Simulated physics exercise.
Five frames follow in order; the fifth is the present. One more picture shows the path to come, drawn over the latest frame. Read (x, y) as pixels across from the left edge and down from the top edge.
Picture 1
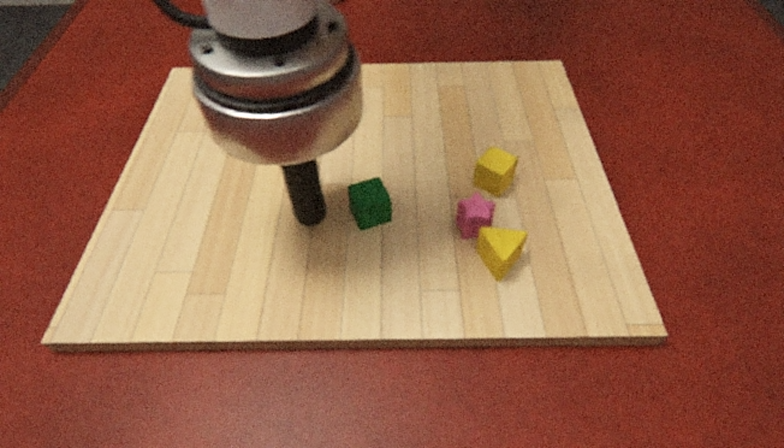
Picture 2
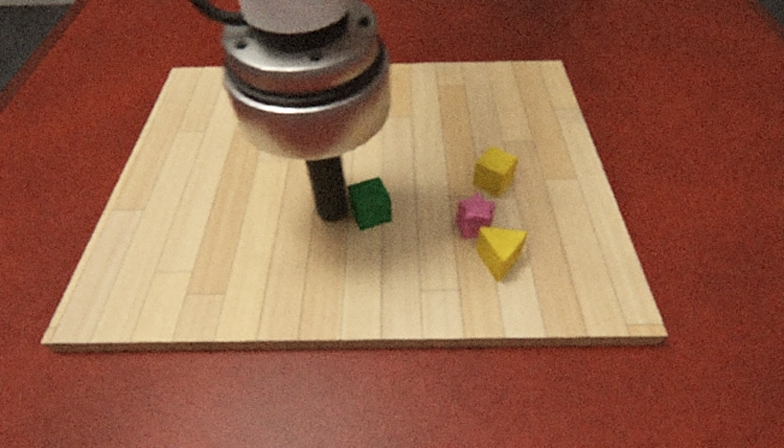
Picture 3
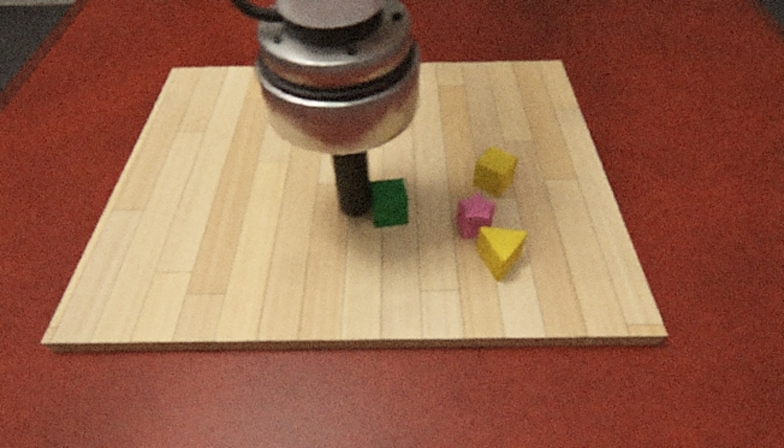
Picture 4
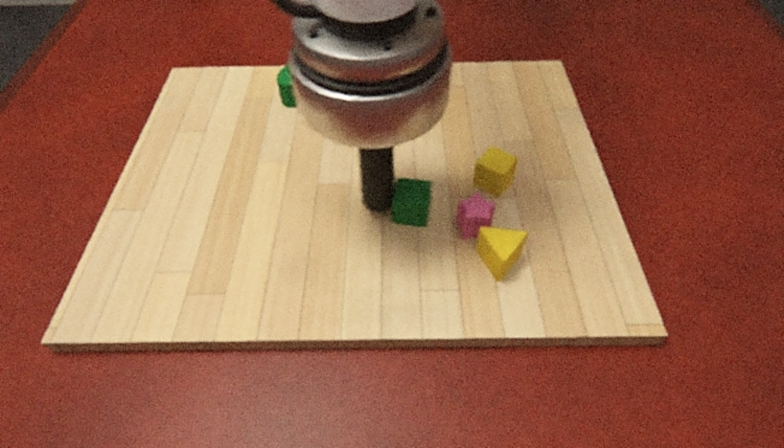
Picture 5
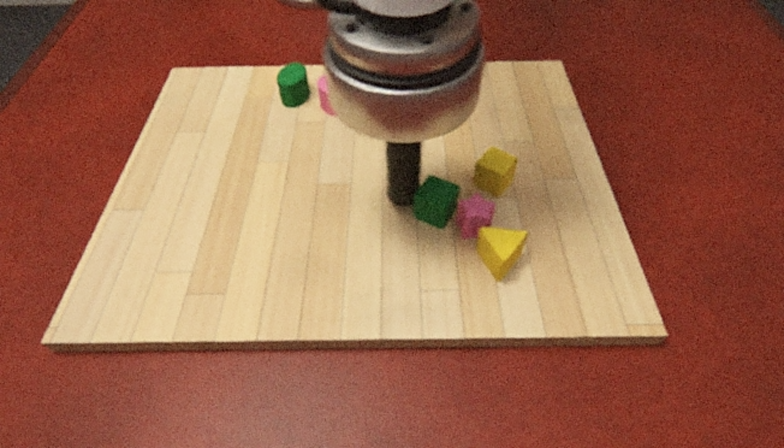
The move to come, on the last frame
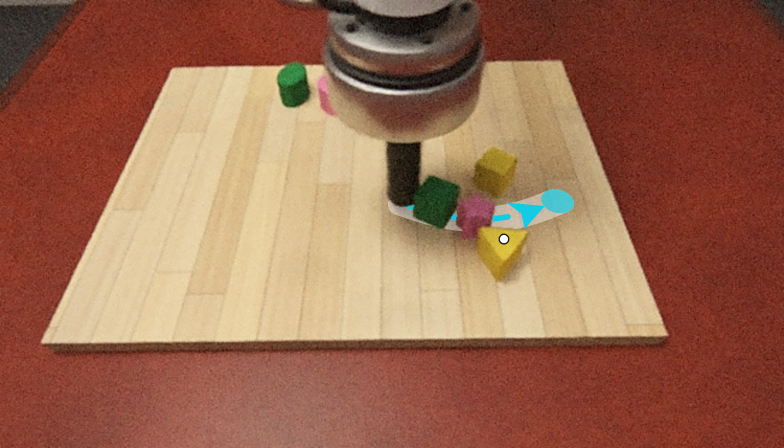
A pale wooden board lies on a red surface, seen at an angle from above by a still camera. A silver machine arm with a dark post stands left of a green cube, with a pink star, a yellow cube and a yellow triangular piece to the right. The post moves right and pushes the green cube toward them, while a green piece and a pink one come into view behind the arm.
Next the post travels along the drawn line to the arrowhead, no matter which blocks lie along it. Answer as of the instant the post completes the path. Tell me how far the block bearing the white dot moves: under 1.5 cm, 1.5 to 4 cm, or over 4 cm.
The block bearing the white dot ends up very close, under 1.5 cm away.
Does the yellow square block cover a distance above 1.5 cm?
No, that is not how it ends up.
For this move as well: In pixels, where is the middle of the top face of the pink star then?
Expect it around (541, 223).
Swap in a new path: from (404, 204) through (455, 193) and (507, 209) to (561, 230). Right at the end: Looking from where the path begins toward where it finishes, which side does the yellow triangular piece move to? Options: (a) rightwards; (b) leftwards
I choose a.
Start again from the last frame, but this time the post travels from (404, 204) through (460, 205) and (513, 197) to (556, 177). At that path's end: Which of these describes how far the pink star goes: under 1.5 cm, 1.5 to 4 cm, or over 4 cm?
That one ends up more than 4 cm from where it is now.
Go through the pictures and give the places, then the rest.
Lower end of the post (311, 215), tops of blocks, green square block (369, 192), pink star (477, 206), yellow square block (497, 159), yellow triangular piece (504, 239), in the first frame.
Post (333, 211), blocks as before, in the second frame.
Post (355, 206), green square block (389, 191), in the third frame.
Post (379, 201), green square block (412, 190), in the fourth frame.
Post (404, 197), green square block (437, 190), pink star (477, 206), yellow square block (497, 159), yellow triangular piece (504, 239), in the fifth frame.
The drawn path runs from (404, 204) through (456, 218) and (510, 216) to (558, 201); the dot is on the yellow triangular piece.
On the path given first. One third of the way, post (457, 210); green square block (495, 196), turned 35° anticlockwise; pink star (524, 216), turned 70° clockwise.
Two thirds of the way, post (512, 209); green square block (552, 196), turned 25° anticlockwise; pink star (541, 223), turned 100° clockwise.
At the end, post (560, 193); green square block (599, 195), turned 20° clockwise; pink star (541, 223), turned 100° clockwise; yellow square block not moved; yellow triangular piece not moved.
